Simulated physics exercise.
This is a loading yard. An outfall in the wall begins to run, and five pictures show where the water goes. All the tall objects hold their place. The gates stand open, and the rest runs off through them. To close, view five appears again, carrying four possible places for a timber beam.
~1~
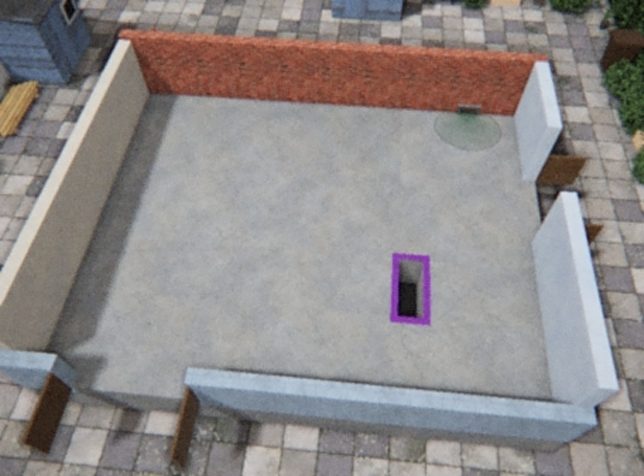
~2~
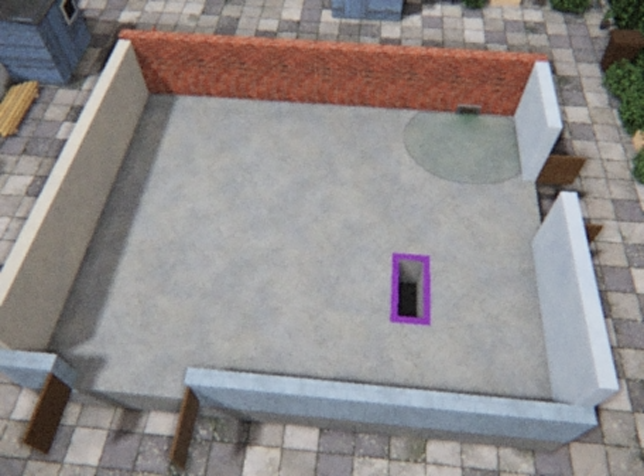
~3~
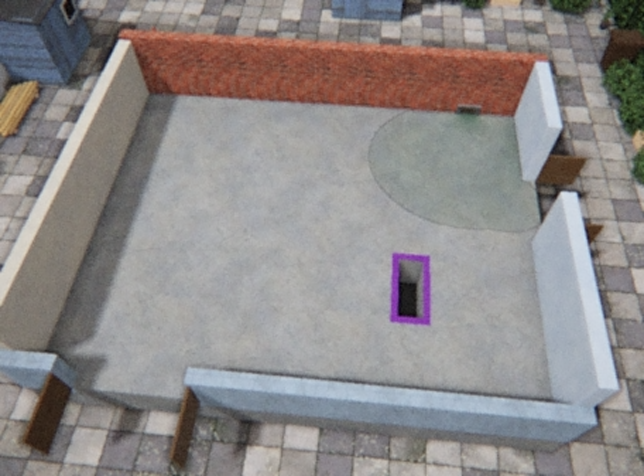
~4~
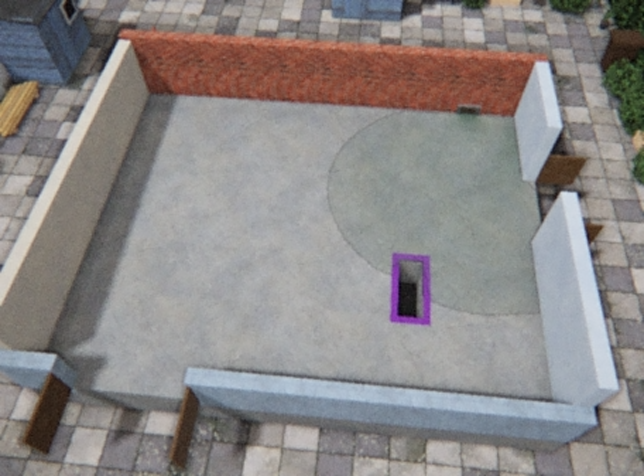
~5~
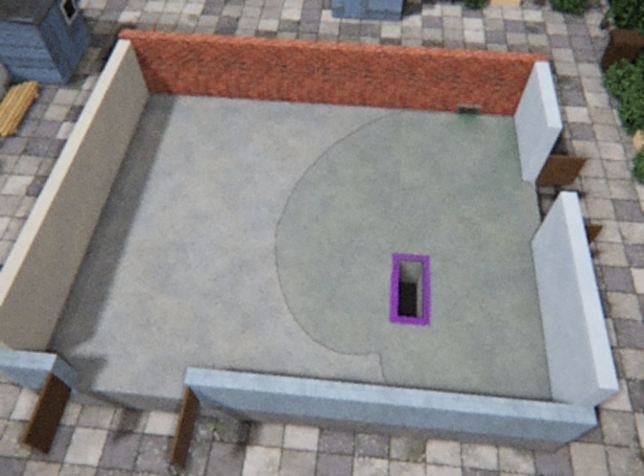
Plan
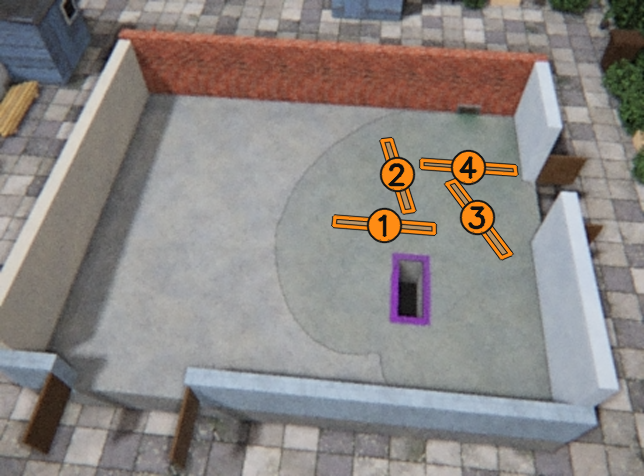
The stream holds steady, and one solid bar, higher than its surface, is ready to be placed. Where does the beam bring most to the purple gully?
I would pick place 2.
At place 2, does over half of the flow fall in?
No, it does not.
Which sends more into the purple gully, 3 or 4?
Place 3.
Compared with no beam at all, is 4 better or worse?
Worse.
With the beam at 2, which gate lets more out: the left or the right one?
The left one.
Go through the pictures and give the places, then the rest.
In the first picture, outfall at (468, 110); purple gully at (411, 288); open gate at (138, 379); open gate at (527, 210); 2 % of the ground under water, visible out to (452, 142); purple gully still dry.
In the second picture, 7 % of the ground under water, visible out to (468, 180); purple gully still dry.
In the third picture, 15 % of the ground under water, visible out to (494, 228); purple gully still dry.
In the fourth picture, 28 % of the ground under water, visible out to (452, 305); purple gully taking water.
In the fifth picture, 43 % of the ground under water, visible out to (314, 324); purple gully taking water.
In orange, 1 from (334, 221) to (434, 229); 2 from (386, 140) to (408, 211); 3 from (451, 182) to (506, 255); 4 from (421, 163) to (515, 170).
For place 1, about 14 % of the stream goes into the purple gully, about 82 % out by the gates.
For place 2, about 27 % of the stream goes into the purple gully, about 70 % out by the gates.
For place 3, about 17 % of the stream goes into the purple gully, about 79 % out by the gates.
For place 4, about 8 % of the stream goes into the purple gully, about 83 % out by the gates.
